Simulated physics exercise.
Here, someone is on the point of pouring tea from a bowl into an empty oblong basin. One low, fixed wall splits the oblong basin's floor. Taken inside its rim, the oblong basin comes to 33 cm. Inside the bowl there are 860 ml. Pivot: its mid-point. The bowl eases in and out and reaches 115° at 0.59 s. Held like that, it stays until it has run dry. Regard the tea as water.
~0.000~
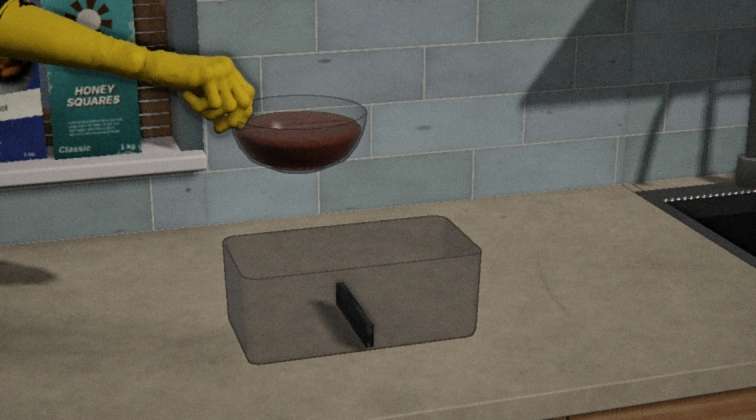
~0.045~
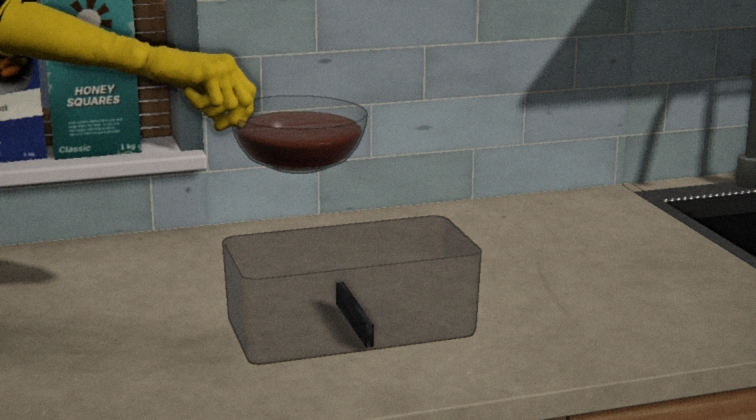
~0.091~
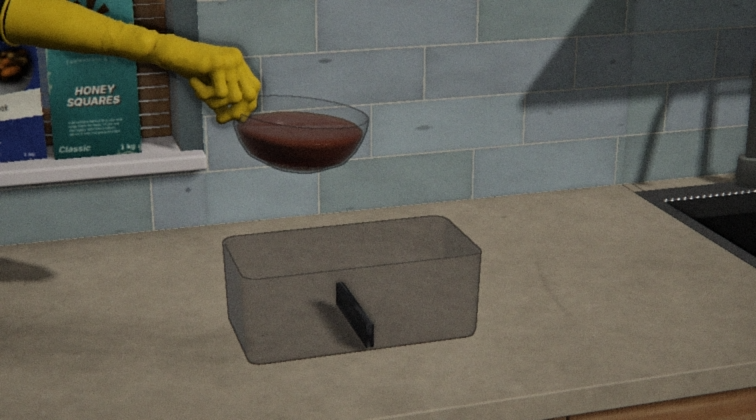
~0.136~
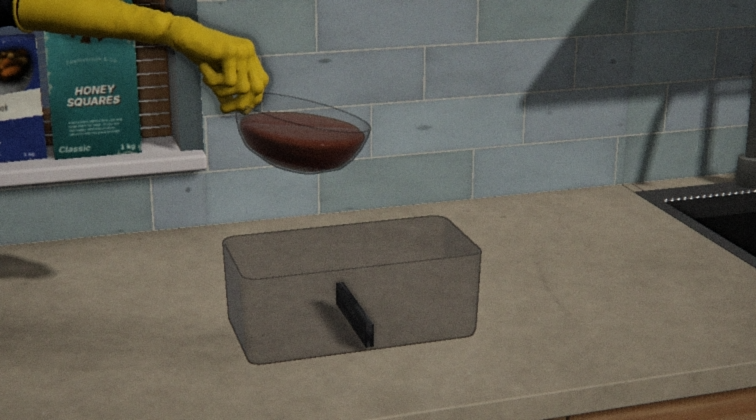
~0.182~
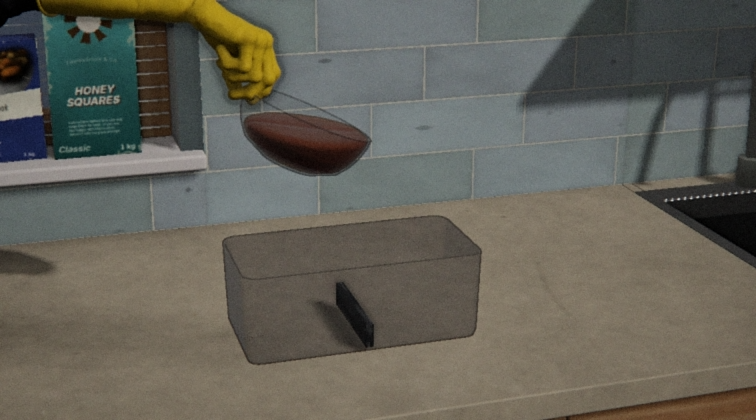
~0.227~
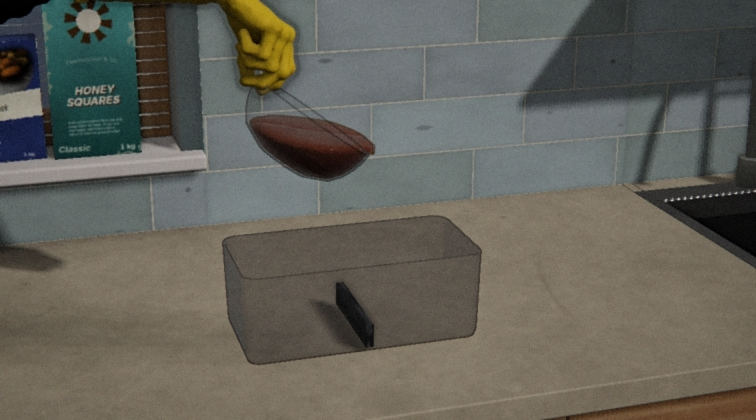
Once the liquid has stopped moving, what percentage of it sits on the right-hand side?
About 63 per cent.
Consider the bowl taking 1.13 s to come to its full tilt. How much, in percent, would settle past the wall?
In that case, roughly 80 per cent.
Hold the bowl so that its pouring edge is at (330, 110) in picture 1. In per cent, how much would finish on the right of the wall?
50 %.
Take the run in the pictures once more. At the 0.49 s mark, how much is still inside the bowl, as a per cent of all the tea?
Remaining: Near 3 % of the total.
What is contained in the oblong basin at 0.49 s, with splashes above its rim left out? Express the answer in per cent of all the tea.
Roughly 60 percent of it.
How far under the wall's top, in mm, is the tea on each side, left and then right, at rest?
Roughly 24 mm on the left side and roughly 14 mm on the right.
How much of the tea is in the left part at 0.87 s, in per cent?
I'd put it at close to 22 %.
By 0.49 s the tilt is 106° and 3 per cent is still to pour, 0 is left of the wall and 61 right of it.
By 0.68 s the tilt is 115° and 0 per cent is still to pour, 17 is left of the wall and 63 right of it.
By 0.87 s the tilt is 115° and 0 per cent is still to pour, 23 is left of the wall and 72 right of it.
By 1.09 s the tilt is 115° and 0 per cent is still to pour, 31 is left of the wall and 64 right of it.
At rest 33 per cent lies left of the wall, 63 right of it and 5 outside.
